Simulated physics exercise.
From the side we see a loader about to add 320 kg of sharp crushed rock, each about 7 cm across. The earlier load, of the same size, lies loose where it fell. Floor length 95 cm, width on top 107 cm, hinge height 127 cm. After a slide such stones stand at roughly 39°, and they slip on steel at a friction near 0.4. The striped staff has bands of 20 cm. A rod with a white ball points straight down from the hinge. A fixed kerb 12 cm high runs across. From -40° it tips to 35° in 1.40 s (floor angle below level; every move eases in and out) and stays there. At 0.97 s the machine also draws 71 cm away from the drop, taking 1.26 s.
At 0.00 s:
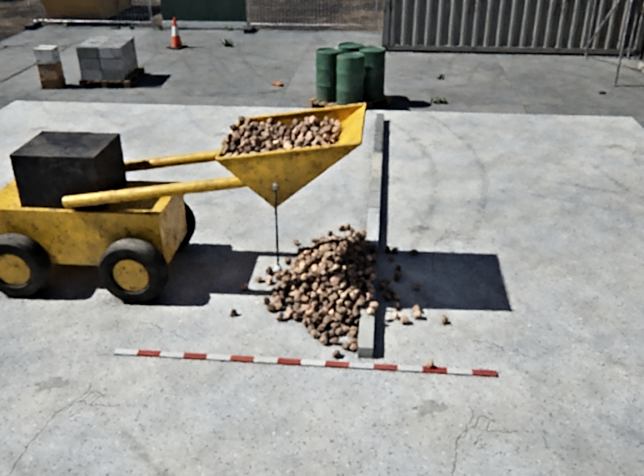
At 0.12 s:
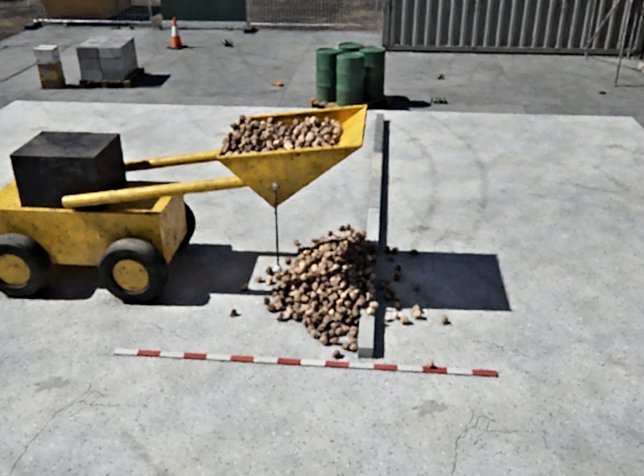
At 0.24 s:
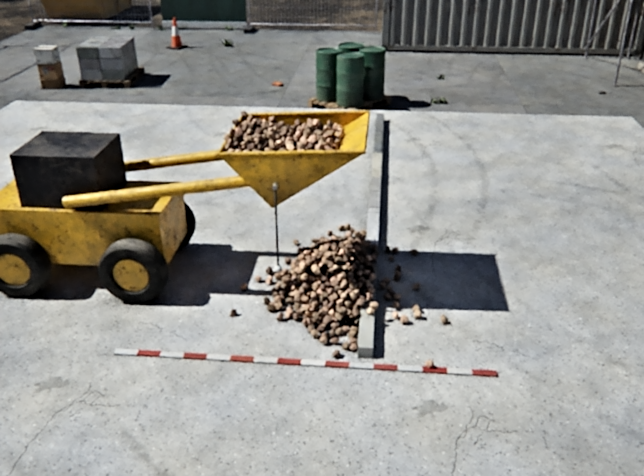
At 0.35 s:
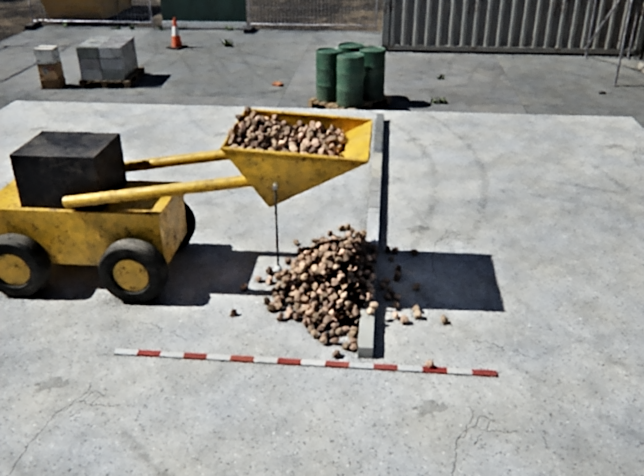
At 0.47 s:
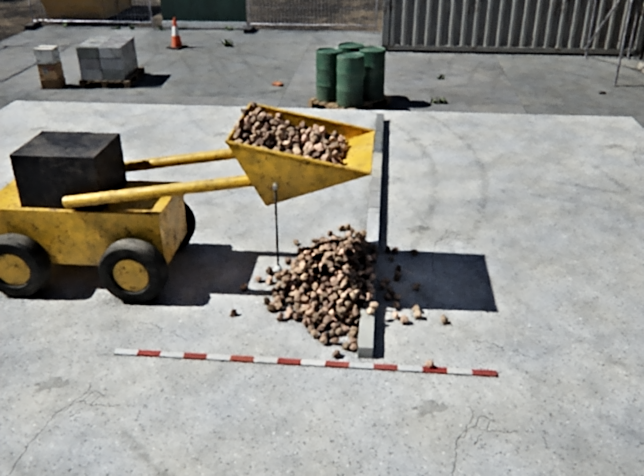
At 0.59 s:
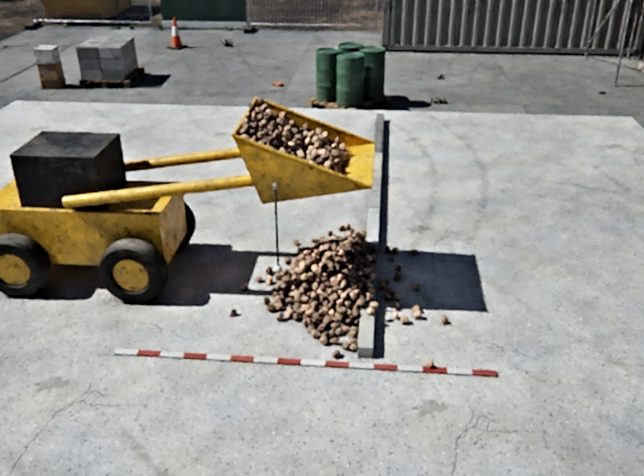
Yellow wheeled loader slowly tilting its raised bucket of brown stones down to the right above a loose stone pile.
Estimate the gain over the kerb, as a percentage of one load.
About 24 per cent.
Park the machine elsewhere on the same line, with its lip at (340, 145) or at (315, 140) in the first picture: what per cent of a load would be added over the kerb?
First some 5, then 0 per cent.
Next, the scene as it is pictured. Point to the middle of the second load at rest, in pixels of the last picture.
Around (339, 267).
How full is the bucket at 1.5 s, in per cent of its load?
It holds some 50 per cent.
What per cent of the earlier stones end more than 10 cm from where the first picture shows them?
About 0 per cent.
After 1.0 s the floor is at 23°; in per cent of one load, 100 in the bucket, 96 on this side of the kerb, 4 over the kerb; the foremost stones are at (417, 302).
After 1.5 s the floor is at 35°; in per cent of one load, 52 in the bucket, 145 on this side of the kerb, 4 over the kerb; the foremost stones are at (417, 302).
After 2.7 s the floor is at 35°; in per cent of one load, 0 in the bucket, 173 on this side of the kerb, 27 over the kerb; the foremost stones are at (461, 280).
After 5.2 s the floor is at 35°; in per cent of one load, 0 in the bucket, 173 on this side of the kerb, 27 over the kerb; the foremost stones are at (461, 280). Net gain over the kerb, 24.
